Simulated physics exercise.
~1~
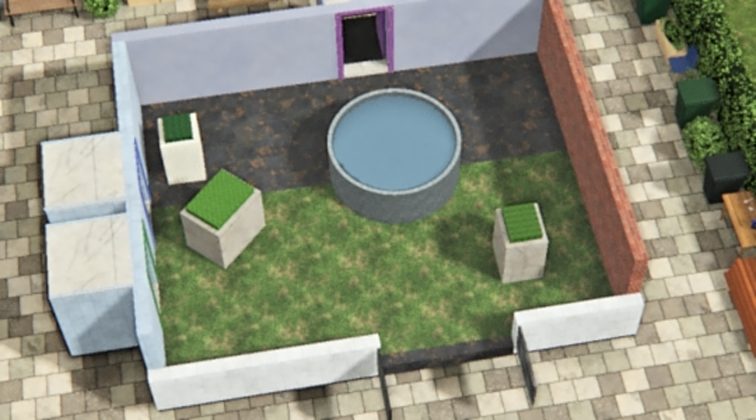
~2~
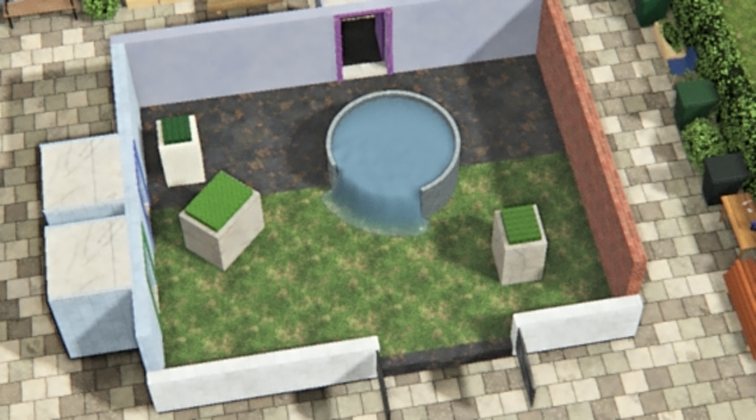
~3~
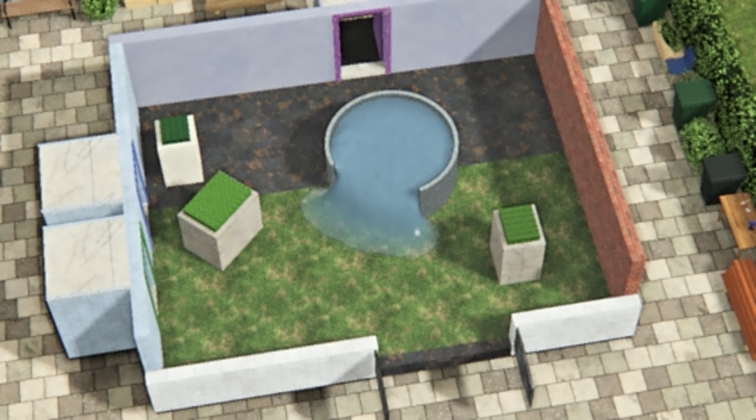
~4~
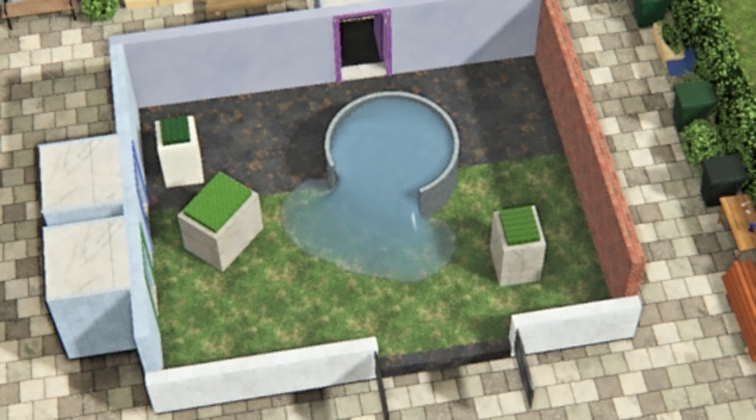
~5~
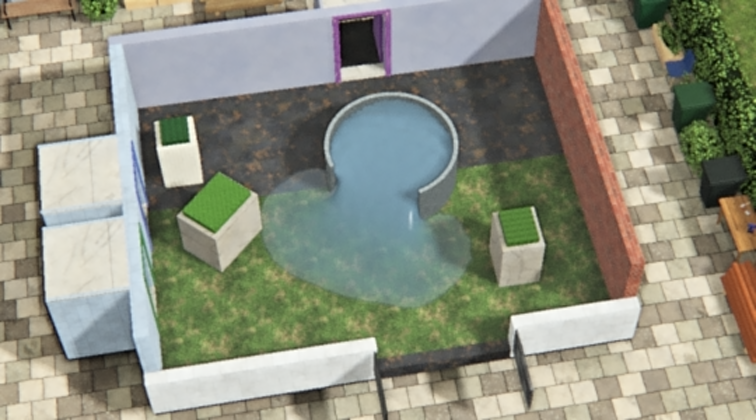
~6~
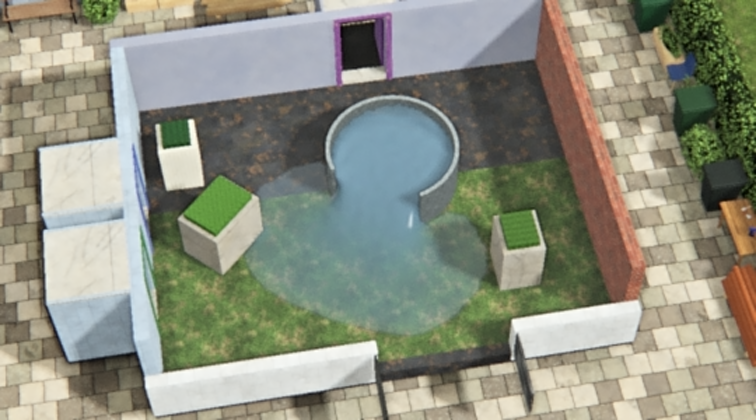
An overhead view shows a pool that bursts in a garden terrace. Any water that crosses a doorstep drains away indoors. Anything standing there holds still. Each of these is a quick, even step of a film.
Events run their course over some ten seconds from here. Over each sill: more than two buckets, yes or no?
Blue door: No, not more; purple door: No, not more; green door: Yes, more.
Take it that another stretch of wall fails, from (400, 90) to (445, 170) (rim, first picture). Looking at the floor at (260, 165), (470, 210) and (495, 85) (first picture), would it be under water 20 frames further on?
In the order given: Untouched, swamped and swamped.
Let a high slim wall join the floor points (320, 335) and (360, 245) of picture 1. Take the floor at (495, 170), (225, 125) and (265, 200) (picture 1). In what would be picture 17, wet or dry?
Taking them in order, I'd say parched, parched and soaked.
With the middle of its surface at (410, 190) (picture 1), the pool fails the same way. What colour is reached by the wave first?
The door you want is the green one.
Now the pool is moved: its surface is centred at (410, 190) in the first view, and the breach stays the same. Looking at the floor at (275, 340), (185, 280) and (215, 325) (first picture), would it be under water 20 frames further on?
Result: Inundated; inundated; inundated.
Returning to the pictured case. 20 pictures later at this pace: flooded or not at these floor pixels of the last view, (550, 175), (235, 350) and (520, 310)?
One after the other: Free of water, awash, flooded.
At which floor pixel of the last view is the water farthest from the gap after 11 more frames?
Somewhere close to (187, 390).
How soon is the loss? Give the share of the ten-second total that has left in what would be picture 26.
It comes to around 45 per cent.
A moment on, water covers 35 % of the floor; the blue door not reached, the purple door not reached, the green door not reached.
Next, water covers 45 % of the floor; the blue door not reached, the purple door not reached, the green door not reached.
Then, water covers 55 % of the floor; the blue door not reached, the purple door not reached, the green door over two buckets in.
Later, water covers 70 % of the floor; the blue door wet at the sill, nothing in, the purple door not reached, the green door far over two buckets in.
In the end, water covers 90 % of the floor; the blue door wet at the sill, nothing in, the purple door wet at the sill, nothing in, the green door far over two buckets in.
